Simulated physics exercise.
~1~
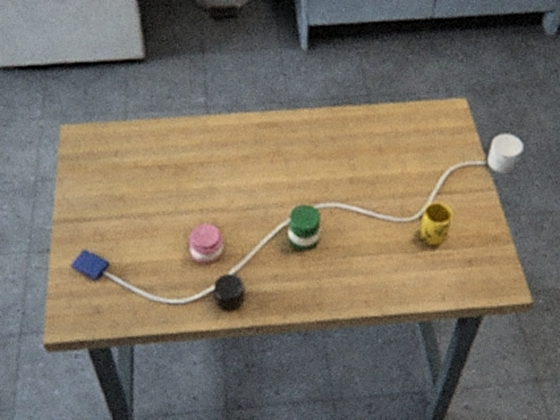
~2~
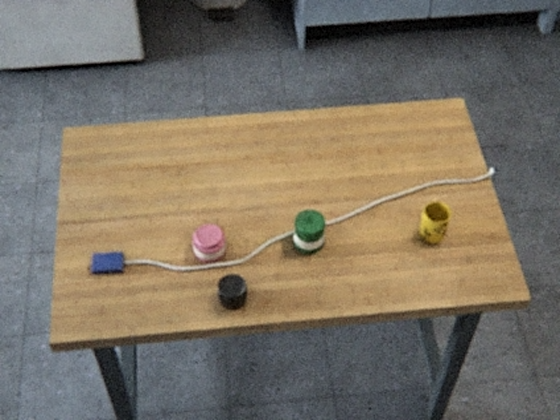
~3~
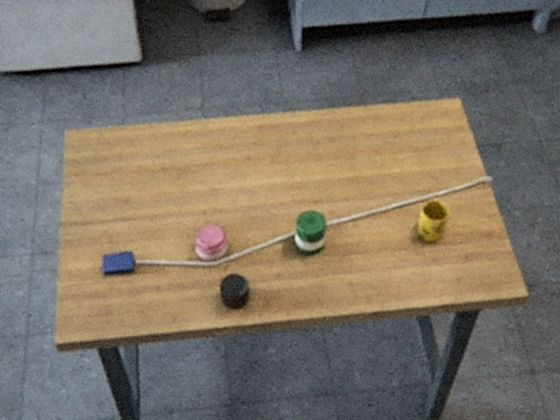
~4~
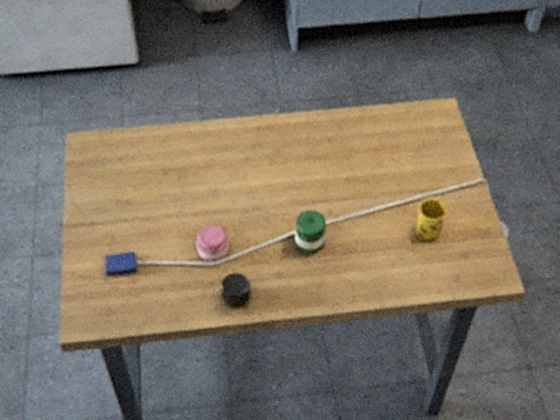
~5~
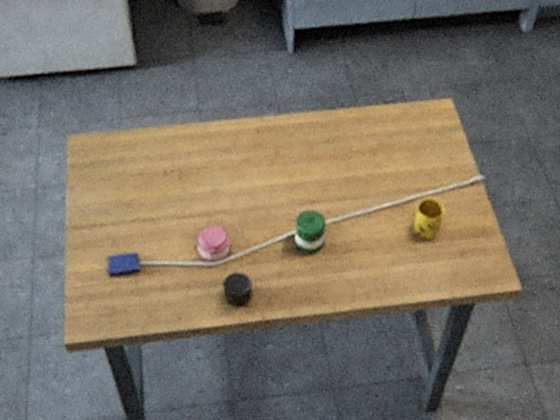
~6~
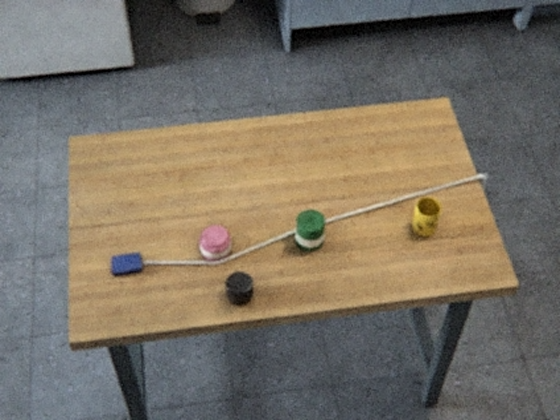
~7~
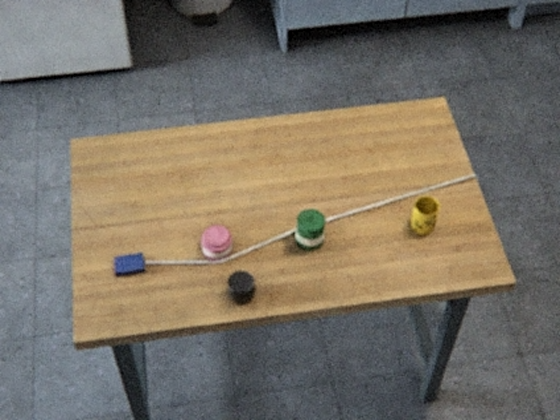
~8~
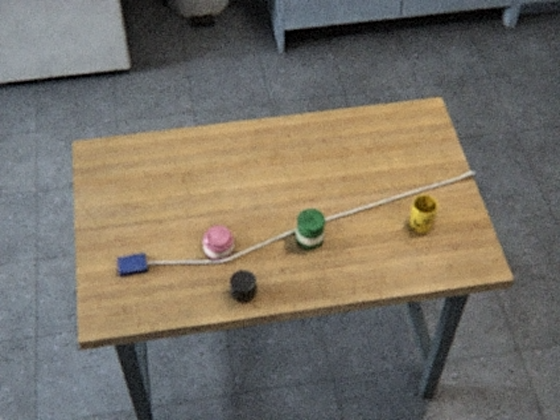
White cylinder dropping off a table's right edge, pulling its cable taut and dragging a small blue object slightly right before it settles.
